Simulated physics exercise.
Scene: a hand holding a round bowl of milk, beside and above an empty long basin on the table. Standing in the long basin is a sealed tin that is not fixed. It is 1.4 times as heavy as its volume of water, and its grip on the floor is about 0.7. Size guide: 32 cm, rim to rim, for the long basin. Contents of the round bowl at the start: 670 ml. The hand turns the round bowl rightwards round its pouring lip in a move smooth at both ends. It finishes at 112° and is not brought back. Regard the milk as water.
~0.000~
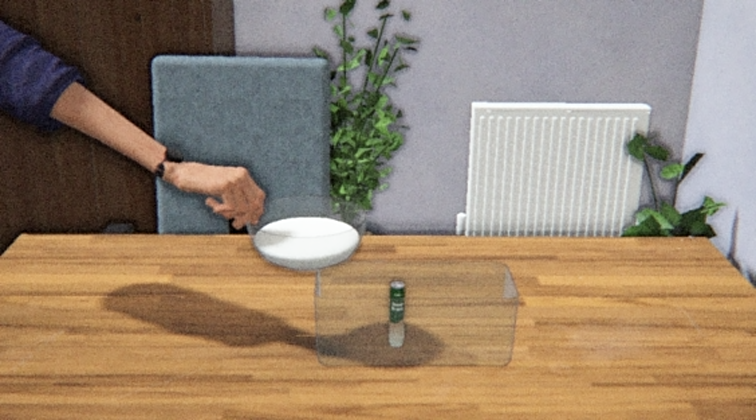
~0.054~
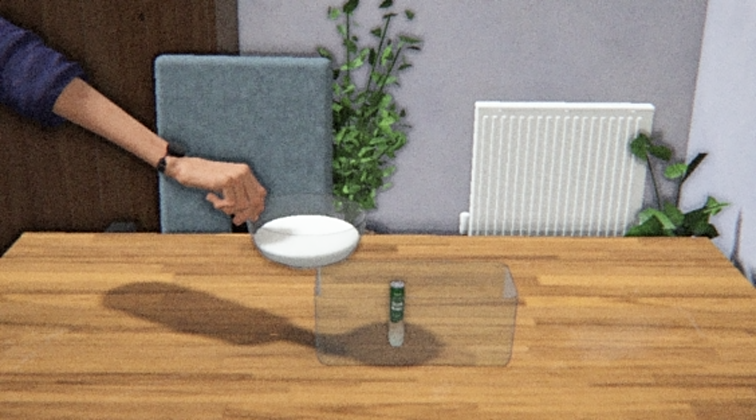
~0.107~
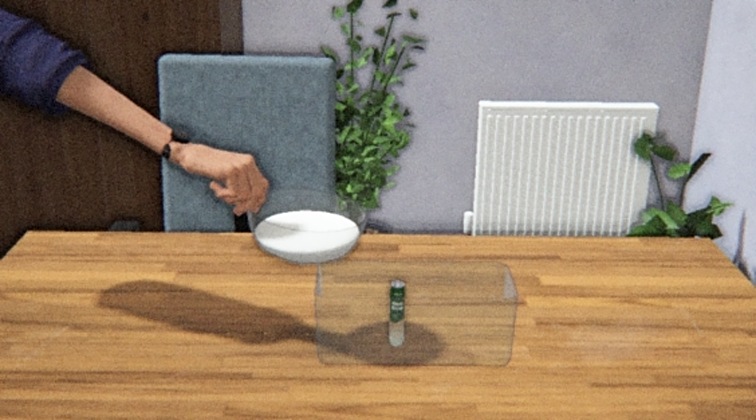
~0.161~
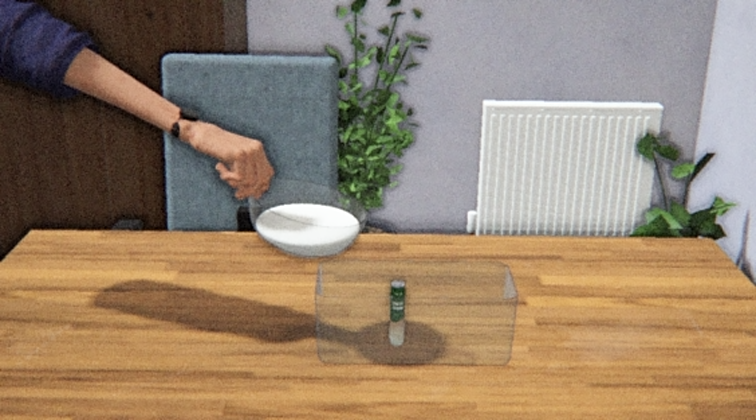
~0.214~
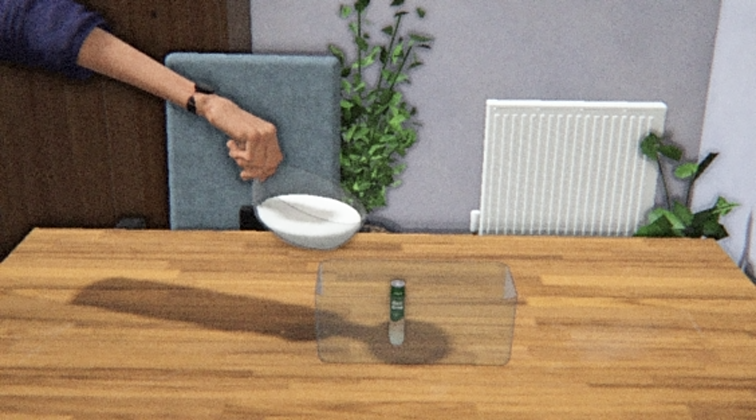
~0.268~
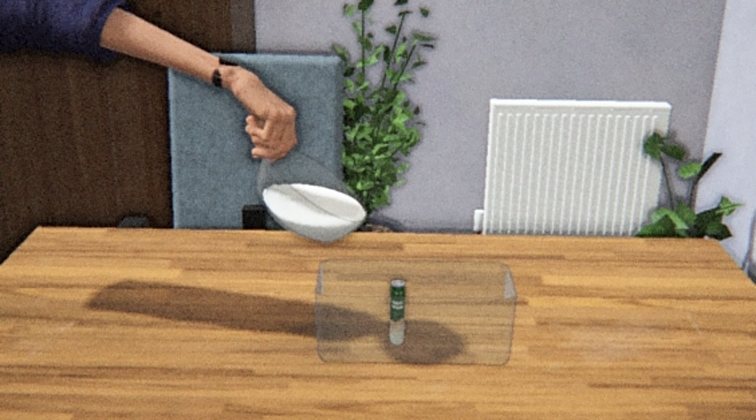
A hand held a clear round bowl of milk above a wooden table, then steadily tilted it to the right, beside and above a clear long basin with a small green tin inside.
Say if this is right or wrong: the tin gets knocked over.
Right, it gets knocked over.
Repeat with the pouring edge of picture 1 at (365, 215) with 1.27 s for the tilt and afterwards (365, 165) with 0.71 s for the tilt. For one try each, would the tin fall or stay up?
In the first try it remains standing; in the second it comes down.
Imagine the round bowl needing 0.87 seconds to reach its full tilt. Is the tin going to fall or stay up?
It tumbles over, then.
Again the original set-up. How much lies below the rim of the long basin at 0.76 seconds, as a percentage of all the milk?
Near 96 in a hundred.
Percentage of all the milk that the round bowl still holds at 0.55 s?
Near 18 in a hundred.
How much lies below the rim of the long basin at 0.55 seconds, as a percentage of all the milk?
12 %, roughly.
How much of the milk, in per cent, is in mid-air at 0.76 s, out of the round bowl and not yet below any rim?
Estimate: Around 5 per cent.
Then, 0.55 s in, the tilt is 99° and 19 per cent is still to pour; the tin stands where it began.
Then, 0.76 s in, the tilt is 112° and 0 per cent is still to pour; the tin stands 1 cm from where it began.
Then, 0.97 s in, the tilt is 112° and 0 per cent is still to pour; the tin leans 56°.
Then, 1.21 s in, the tilt is 112° and 0 per cent is still to pour; the tin lies on its side.
Finally, the tin lies on its side.
